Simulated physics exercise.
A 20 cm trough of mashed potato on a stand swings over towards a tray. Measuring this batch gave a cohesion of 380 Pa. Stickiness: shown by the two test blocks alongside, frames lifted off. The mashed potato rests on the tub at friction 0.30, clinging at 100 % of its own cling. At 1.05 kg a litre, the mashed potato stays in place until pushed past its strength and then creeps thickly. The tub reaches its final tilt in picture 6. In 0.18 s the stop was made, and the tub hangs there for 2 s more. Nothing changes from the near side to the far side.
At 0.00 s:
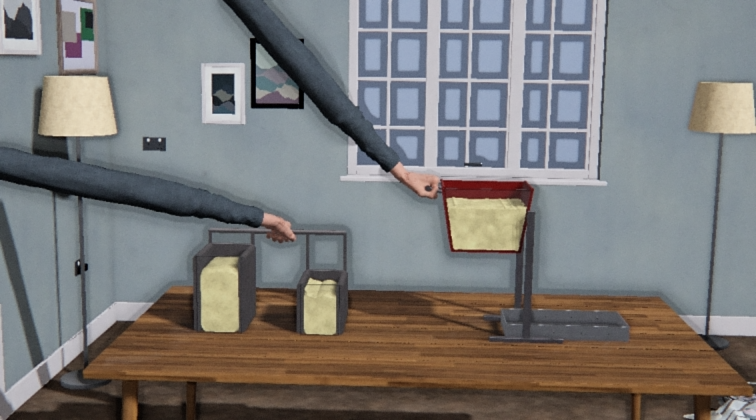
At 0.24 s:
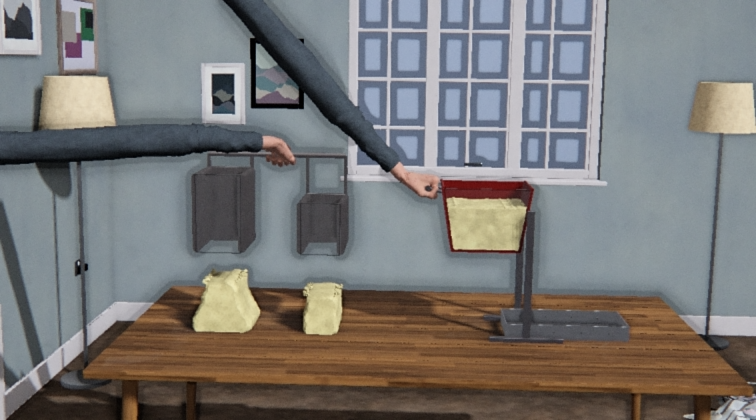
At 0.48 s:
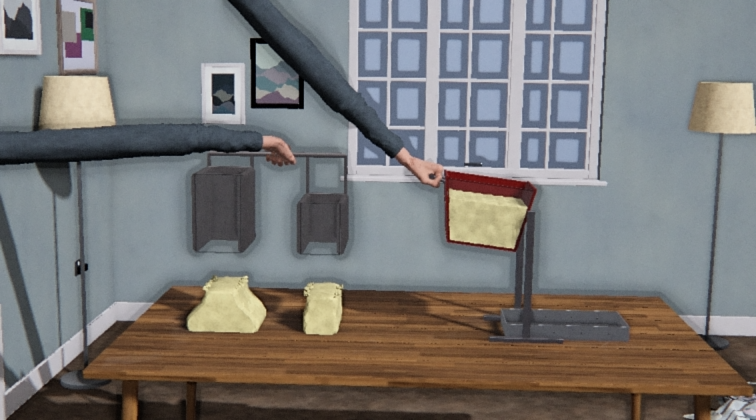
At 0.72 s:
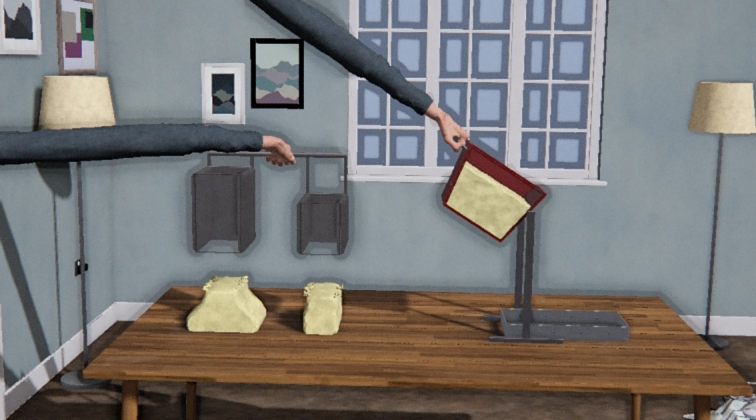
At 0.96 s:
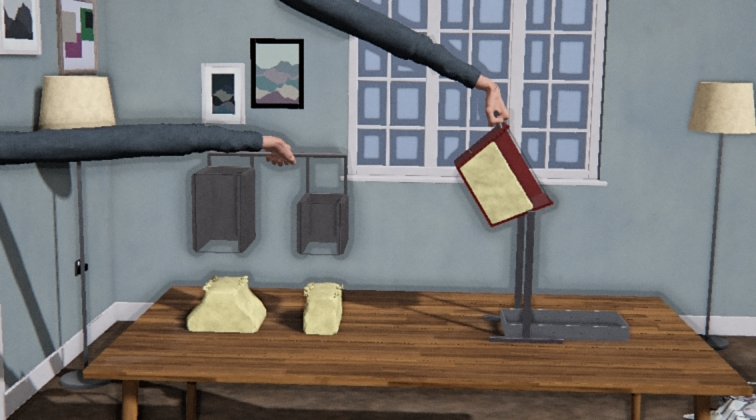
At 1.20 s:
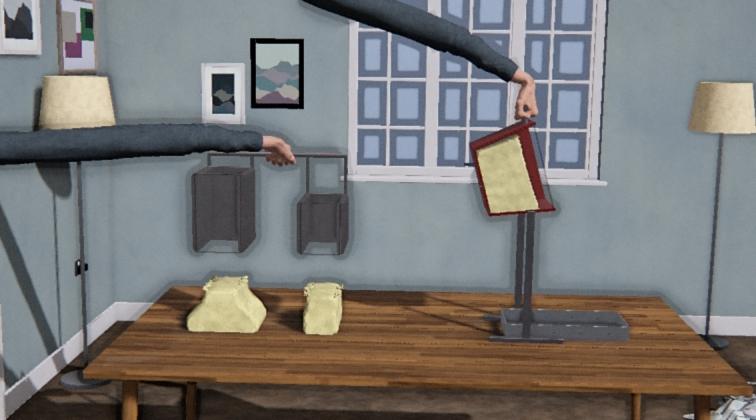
Hands lifting two grey box moulds off pale mashed potato blocks, which sag, then tilting a red tub rightward on its stand.
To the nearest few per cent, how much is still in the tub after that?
About 100 %.
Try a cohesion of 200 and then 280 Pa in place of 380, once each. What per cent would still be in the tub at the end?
Going in order, it's 60 % and then 75 %.
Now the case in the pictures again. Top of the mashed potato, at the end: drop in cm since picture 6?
4 cm.
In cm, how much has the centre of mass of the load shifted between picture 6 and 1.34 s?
Something like 2 cm, I'd say.
By 1.34 s, the tub is at 75 degrees and holds 100 %.
By 1.51 s, the tub is at 75 degrees and holds 100 %.
By 1.68 s, the tub is at 75 degrees and holds 100 %.
By 1.85 s, the tub is at 75 degrees and holds 100 %.
By 3.20 s, at the end, the tub is at 75 degrees and holds 100 %.
